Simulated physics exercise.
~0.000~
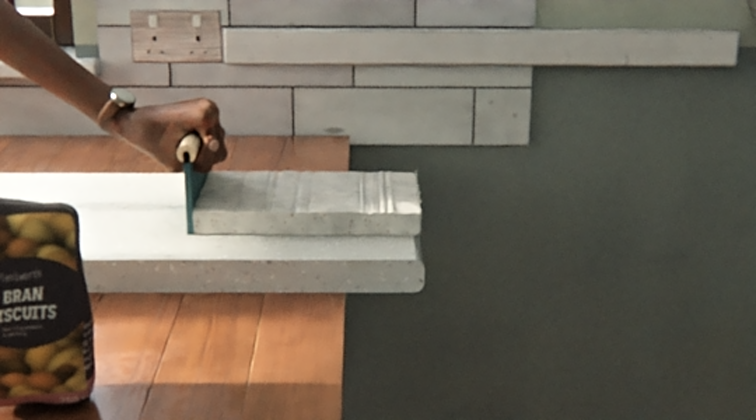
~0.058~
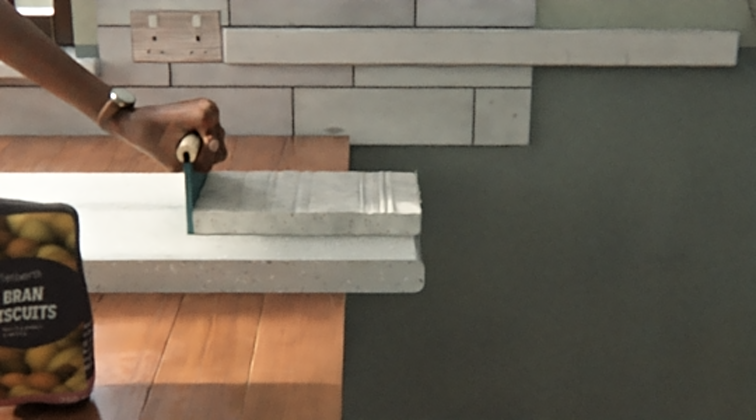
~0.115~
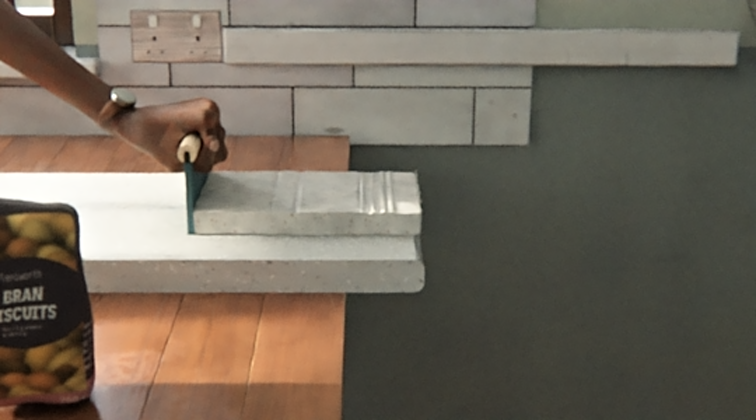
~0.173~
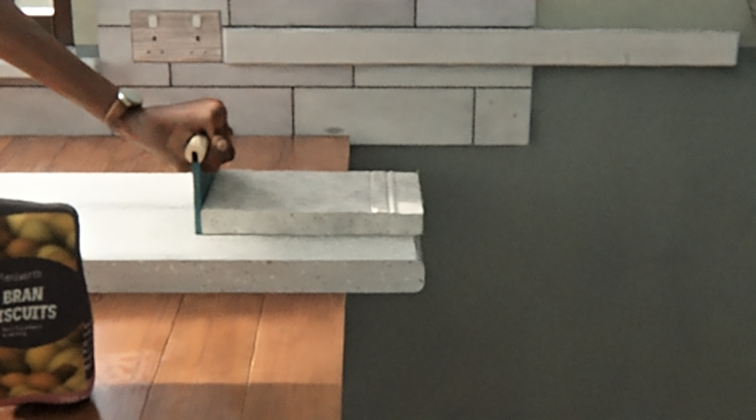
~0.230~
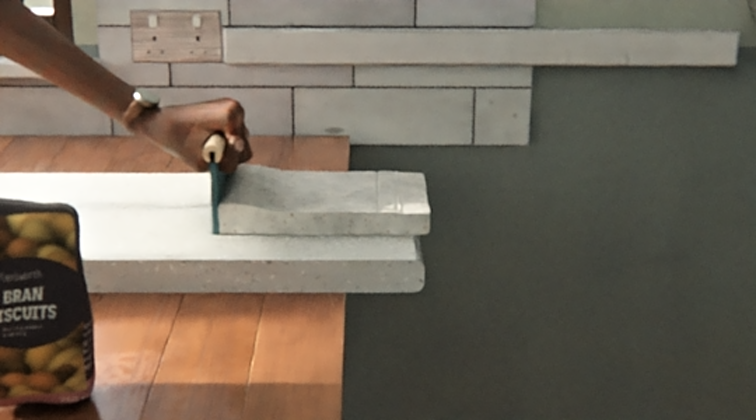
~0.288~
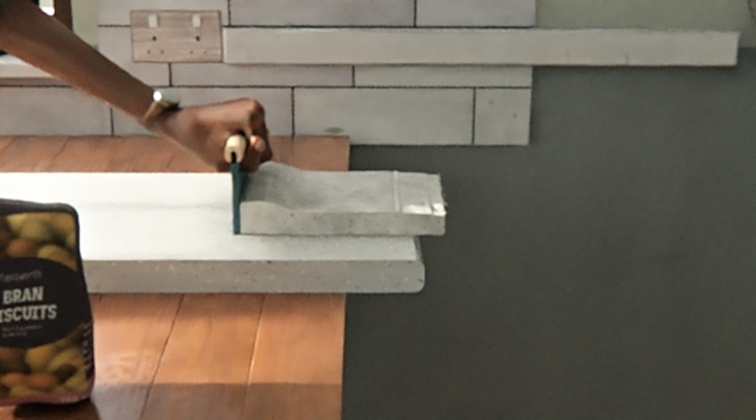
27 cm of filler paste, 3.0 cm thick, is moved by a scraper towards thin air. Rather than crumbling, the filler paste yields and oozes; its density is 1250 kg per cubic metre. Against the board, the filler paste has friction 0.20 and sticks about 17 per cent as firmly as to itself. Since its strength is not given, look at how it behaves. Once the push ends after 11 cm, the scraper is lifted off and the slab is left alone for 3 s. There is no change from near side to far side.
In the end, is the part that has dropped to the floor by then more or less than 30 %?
I think it winds up past the 30 % mark.
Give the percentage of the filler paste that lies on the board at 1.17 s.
Close to 65 percent.
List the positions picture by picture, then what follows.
Foot of the scraper at (194, 235), not yet moved; leading edge of the filler paste at (421, 223), in the first frame.
Foot of the scraper at (194, 235), not yet moved; leading edge of the filler paste at (421, 223), in the second frame.
Foot of the scraper at (194, 235), not yet moved; leading edge of the filler paste at (421, 223), in the third frame.
Foot of the scraper at (202, 235), moved 10 mm; leading edge of the filler paste at (423, 219), in the fourth frame.
Foot of the scraper at (219, 235), moved 3.0 cm; leading edge of the filler paste at (430, 219), 4 % of it past the edge, in one piece, in the fifth frame.
Foot of the scraper at (240, 235), moved 5.5 cm; leading edge of the filler paste at (446, 221), 11 % of it past the edge, in one piece, in the sixth frame.
After 0.55 s, 63 % lies on the board and 0 % has fallen.
After 0.86 s, 63 % lies on the board and 36 % has fallen.
After 1.17 s, 63 % lies on the board and 36 % has fallen.
After 1.48 s, 63 % lies on the board and 36 % has fallen.
After 3.48 s, at the end, 63 % lies on the board and 36 % has fallen.
